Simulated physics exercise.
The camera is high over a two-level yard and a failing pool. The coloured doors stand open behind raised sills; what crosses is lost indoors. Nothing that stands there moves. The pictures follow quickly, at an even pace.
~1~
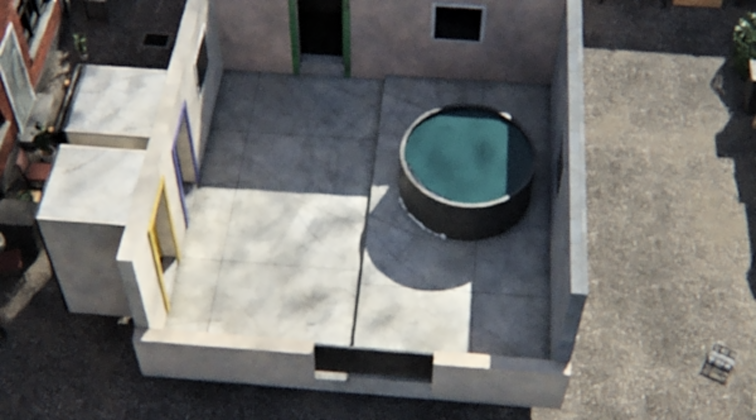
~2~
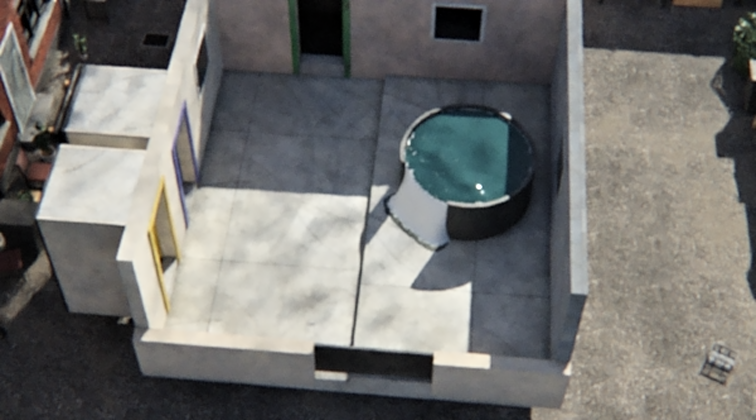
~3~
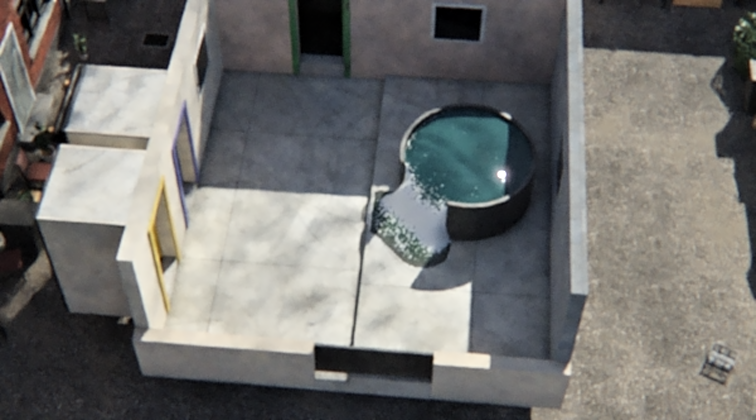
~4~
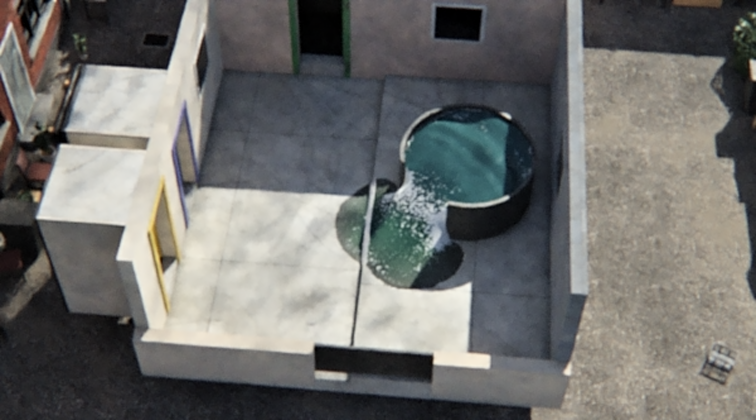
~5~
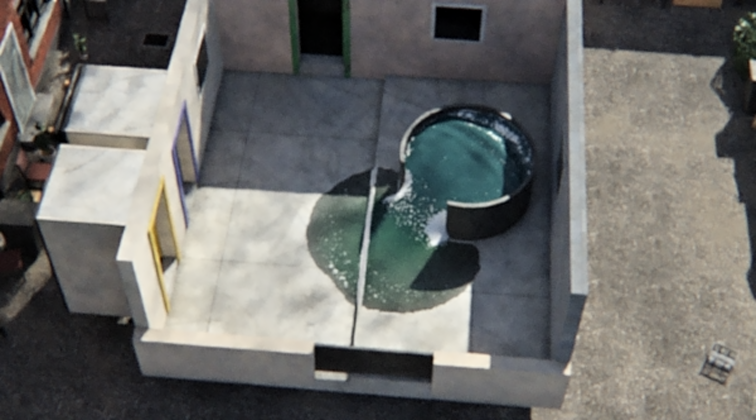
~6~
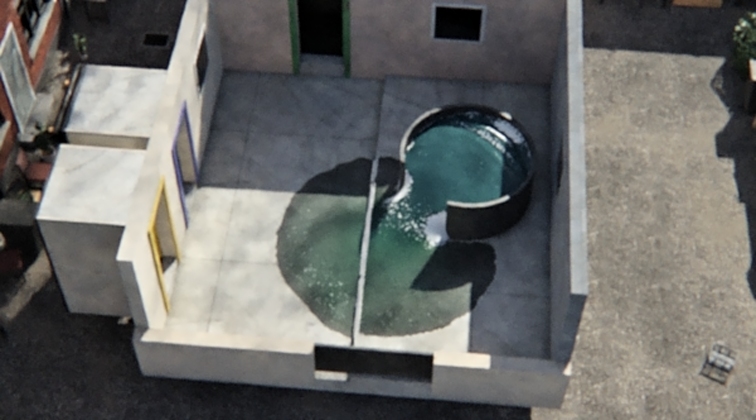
A walled, pale-paved yard is seen from high above by a still camera, with dark gravelly ground to the right. A round dark-sided pool of teal water stands right of centre, with yellow- and blue-framed doorways on the left and a green-framed one at the back. The pool's near-left side opens and water pours out, foaming, then spreads left and forward across the paving in a widening, dark green sheet.
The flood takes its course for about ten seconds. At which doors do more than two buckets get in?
In the end: The green door holds within the limit; the blue door floods; the yellow door floods.
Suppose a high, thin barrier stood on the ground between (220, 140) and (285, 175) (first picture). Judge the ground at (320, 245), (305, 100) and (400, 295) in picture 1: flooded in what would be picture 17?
In that order: Covered, not flooded, awash.
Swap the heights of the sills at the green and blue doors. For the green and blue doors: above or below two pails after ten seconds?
In short: Green lets more in; blue keeps below it.
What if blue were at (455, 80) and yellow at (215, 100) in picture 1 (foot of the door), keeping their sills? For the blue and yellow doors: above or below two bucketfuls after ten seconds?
Then: The blue door holds, the yellow door stays under.
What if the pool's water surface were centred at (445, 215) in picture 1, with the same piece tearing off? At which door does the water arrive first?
The yellow door.
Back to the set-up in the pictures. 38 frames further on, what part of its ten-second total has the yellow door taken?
I make it 100 per cent.
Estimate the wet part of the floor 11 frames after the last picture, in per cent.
Near 50 in a hundred.
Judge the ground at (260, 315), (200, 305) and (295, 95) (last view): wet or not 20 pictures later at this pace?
In that order: Wet, wet, free of water.
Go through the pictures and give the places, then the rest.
Still water in the round pool at (468, 156), in the first frame.
Water pours out at (419, 207) and has run to (436, 247), in the second frame.
Water pours out at (419, 209) and has run to (428, 263), in the third frame.
Water pours out at (419, 211) and has run to (395, 284), in the fourth frame.
The front is at (368, 303), out from the gap at (419, 211), in the fifth frame.
The front is at (330, 323), out from the gap at (419, 210), in the sixth frame.
A moment on, water covers 45 % of the floor; the green door not reached, the blue door wet at the sill, nothing in, the yellow door wet at the sill, nothing in.
Next, water covers 50 % of the floor; the green door not reached, the blue door under two buckets in, the yellow door under two buckets in.
Then, water covers 55 % of the floor; the green door not reached, the blue door over two buckets in, the yellow door far over two buckets in.
Later, water covers 80 % of the floor; the green door wet at the sill, nothing in, the blue door far over two buckets in, the yellow door far over two buckets in.
In the end, water covers 85 % of the floor; the green door wet at the sill, nothing in, the blue door far over two buckets in, the yellow door far over two buckets in.
